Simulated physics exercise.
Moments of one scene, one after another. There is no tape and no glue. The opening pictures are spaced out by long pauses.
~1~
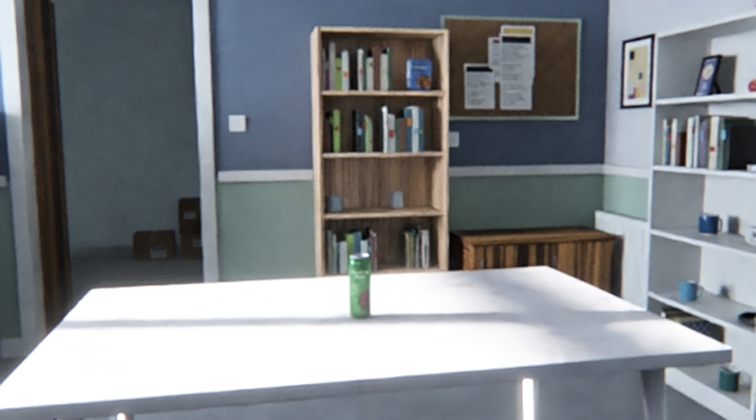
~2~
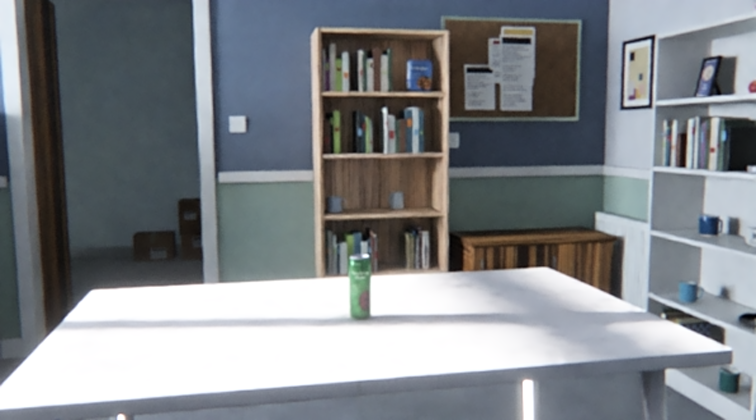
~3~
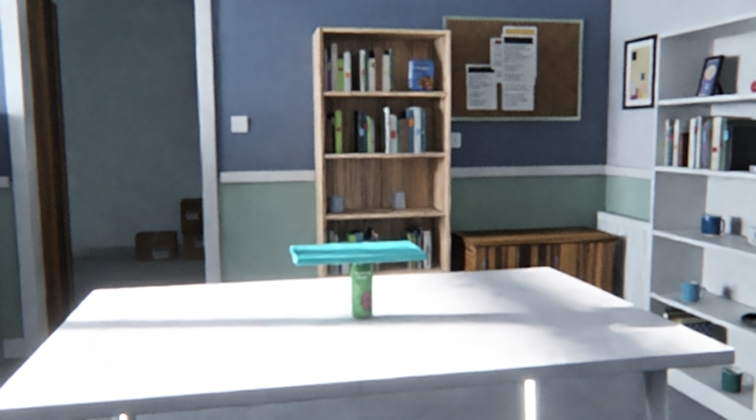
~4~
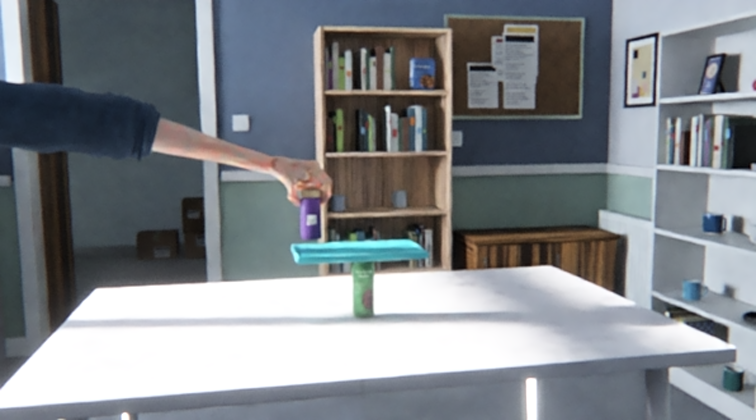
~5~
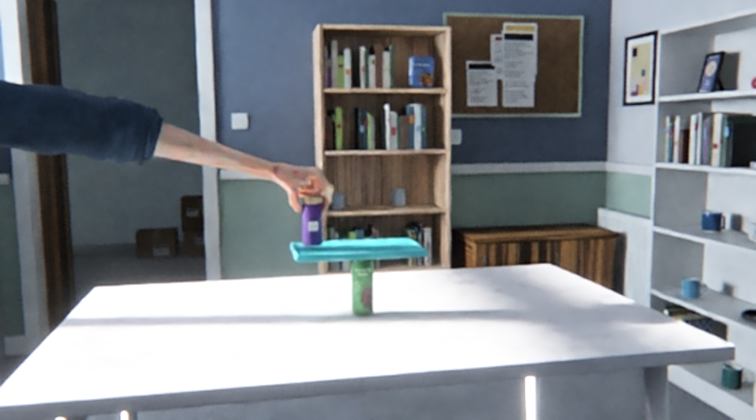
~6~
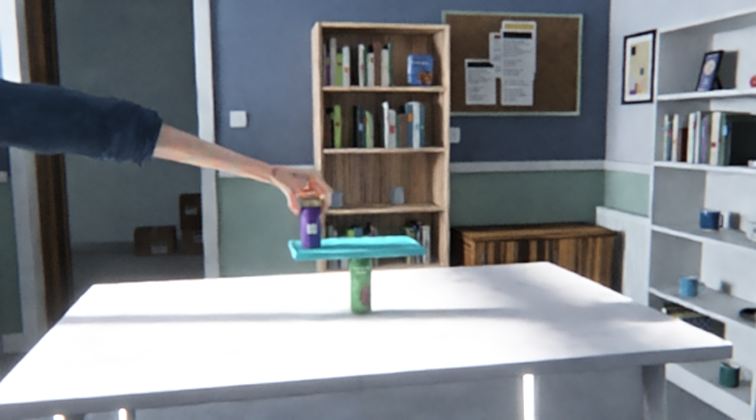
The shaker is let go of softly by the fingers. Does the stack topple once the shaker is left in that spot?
Yes, it topples.
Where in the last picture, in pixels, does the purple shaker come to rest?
Close to pixel (267, 306).
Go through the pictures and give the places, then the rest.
In the first frame, the last thing is not in view yet; green can (360, 286).
In the second frame, the last thing is not in view yet; green can (360, 287).
In the third frame, the last thing is not in view yet; green can (362, 287).
In the fourth frame, on its way; purple shaker (311, 214); green can (363, 286).
In the fifth frame, on its way; purple shaker (312, 220); green can (362, 284).
In the sixth frame, set down, still held; purple shaker (311, 223); green can (361, 282).
Then, 0.70 s after the last picture, purple shaker now fallen; turquoise lid tipped 49° from how it was.
Then, 1.10 s after the last picture, turquoise lid now fallen; green can tipped 9° from how it was.
Then, 1.40 s after the last picture, green can now fallen.
By the end, fallen, green can, turquoise lid and purple shaker. Seen from the same camera at the end, purple shaker near (267, 306). The stack comes apart.
